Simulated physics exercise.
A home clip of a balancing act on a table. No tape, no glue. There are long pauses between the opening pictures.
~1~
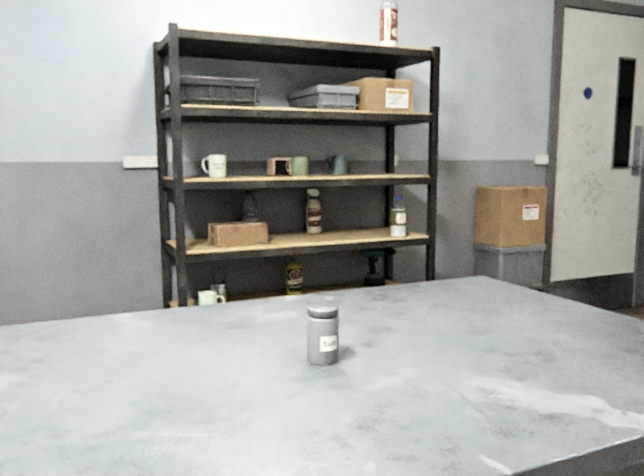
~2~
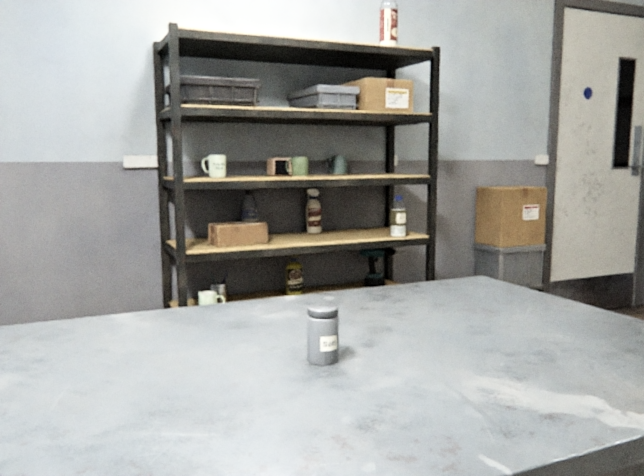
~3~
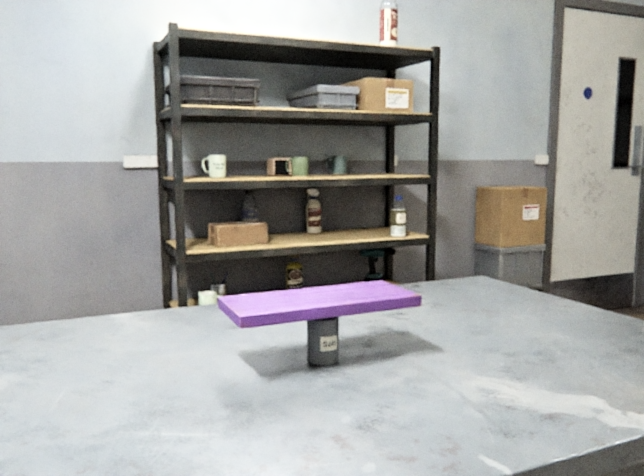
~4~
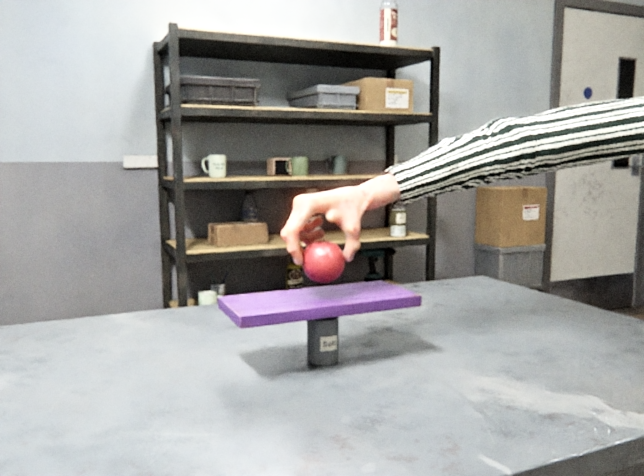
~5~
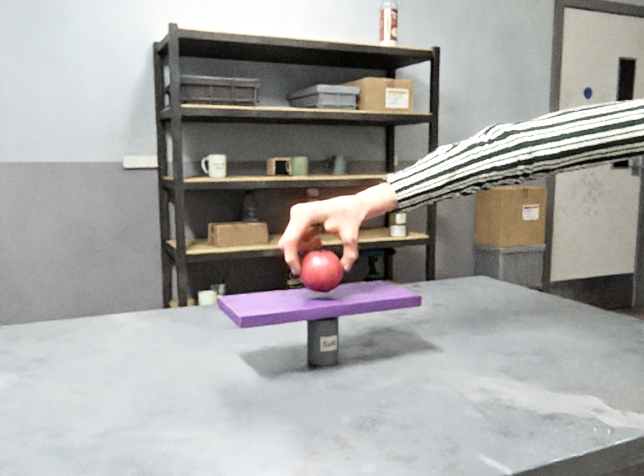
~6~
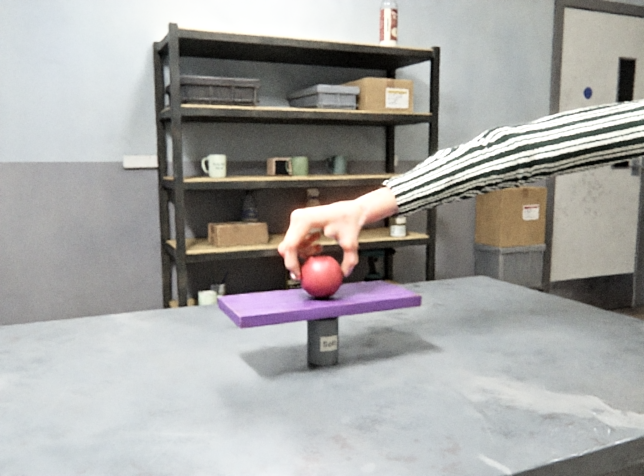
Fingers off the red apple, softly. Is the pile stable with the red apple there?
The stack holds.
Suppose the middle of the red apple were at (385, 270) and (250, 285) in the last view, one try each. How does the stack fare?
First try: It loses its balance; second try: It comes apart.
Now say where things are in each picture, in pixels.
In the first frame, the last thing is not in view yet.
In the second frame, the last thing is not in view yet.
In the third frame, the last thing is not in view yet; purple board (320, 302).
The fourth frame shows coming down; red apple (323, 261); purple board (320, 302).
The fifth frame shows coming down; red apple (321, 271); purple board (320, 302).
The sixth frame shows in place under the hand; red apple (321, 276); purple board (320, 302).
Then, 0.20 s past the last view, nothing moves.
Then, 0.40 s past the last view, red apple resting near (321, 277).
Finally, all 3 still in place. Final places as the last picture's camera would see them, red apple near (321, 277). The stack stays up.
